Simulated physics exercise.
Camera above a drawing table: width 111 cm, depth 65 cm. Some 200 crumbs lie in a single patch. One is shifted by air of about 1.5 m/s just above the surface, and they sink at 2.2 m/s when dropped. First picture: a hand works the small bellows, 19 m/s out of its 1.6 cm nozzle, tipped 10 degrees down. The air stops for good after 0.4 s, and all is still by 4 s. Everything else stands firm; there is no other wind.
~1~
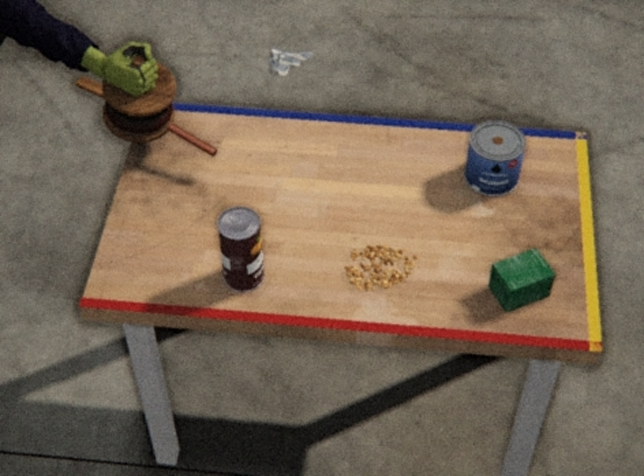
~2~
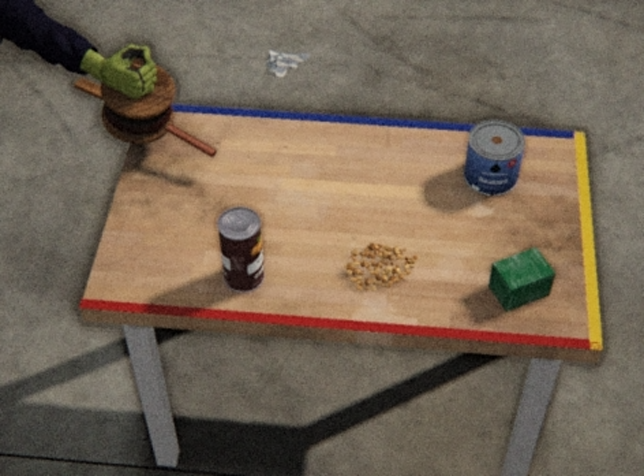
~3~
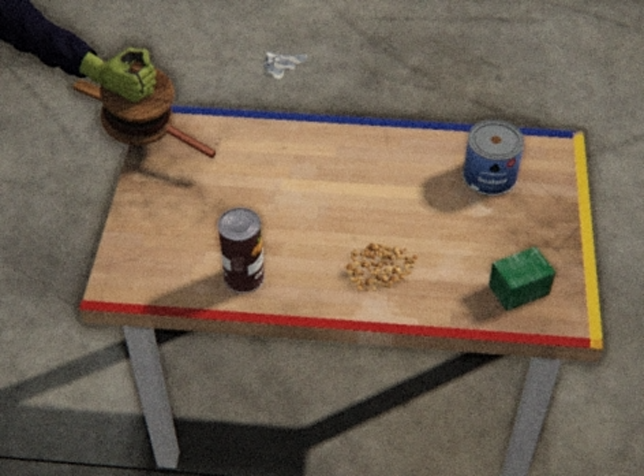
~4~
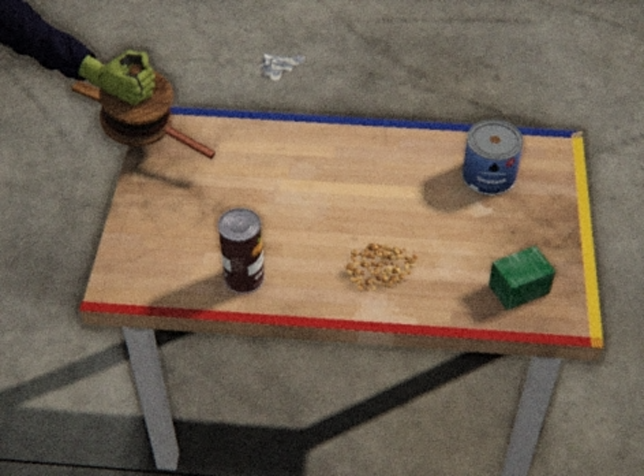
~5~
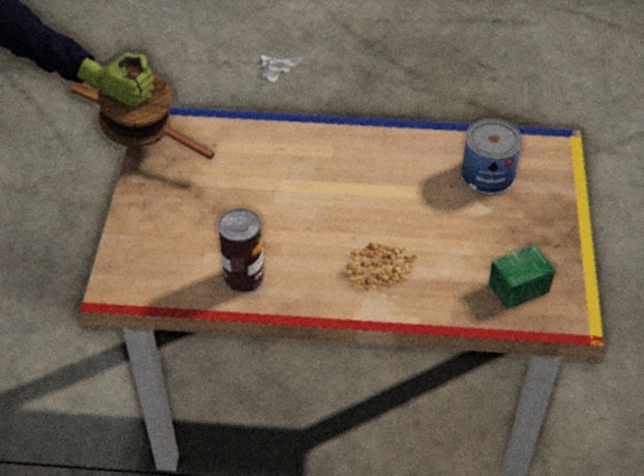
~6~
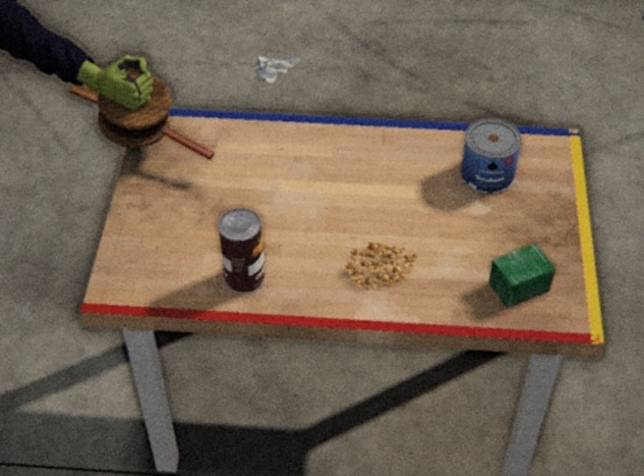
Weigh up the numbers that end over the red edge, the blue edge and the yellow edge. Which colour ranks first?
Red.
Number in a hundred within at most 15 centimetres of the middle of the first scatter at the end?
My estimate is close to 0 percent.
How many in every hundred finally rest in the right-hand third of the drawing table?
About 4 percent.
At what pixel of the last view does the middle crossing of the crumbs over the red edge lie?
(486, 337).
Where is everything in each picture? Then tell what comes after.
The middle of the crumbs is near (376, 270), none has stirred yet and the mouth of the small bellows is at (215, 153), in the first frame.
The middle of the crumbs is near (376, 270), none has stirred yet, the blue edge is centred on (360, 118), the red edge is centred on (337, 329) and the yellow edge is centred on (593, 232), in the second frame.
The middle of the crumbs is near (376, 270), none has stirred yet, the top of a tin is at (239, 223) and the top of a block is at (524, 267), in the third frame.
The middle of the crumbs is near (376, 270) and none has stirred yet, in the fourth frame.
The middle of the crumbs is near (376, 270) and none has stirred yet, in the fifth frame.
The middle of the crumbs is near (376, 269) and none has stirred yet, in the sixth frame.
Then, 0.6 s after the last picture the count stands so, 0 % are over the blue edge, 94 % over the red edge and 0 % over the yellow edge.
Then, 1.0 s after the last picture the count stands so, 0 % are over the blue edge, 96 % over the red edge and 0 % over the yellow edge.
Then, 2.0 s after the last picture the count stands so, 0 % are over the blue edge, 96 % over the red edge and 0 % over the yellow edge.
Then, 3.8 s after the last picture, at the end, 0 % are over the blue edge, 96 % over the red edge and 0 % over the yellow edge.
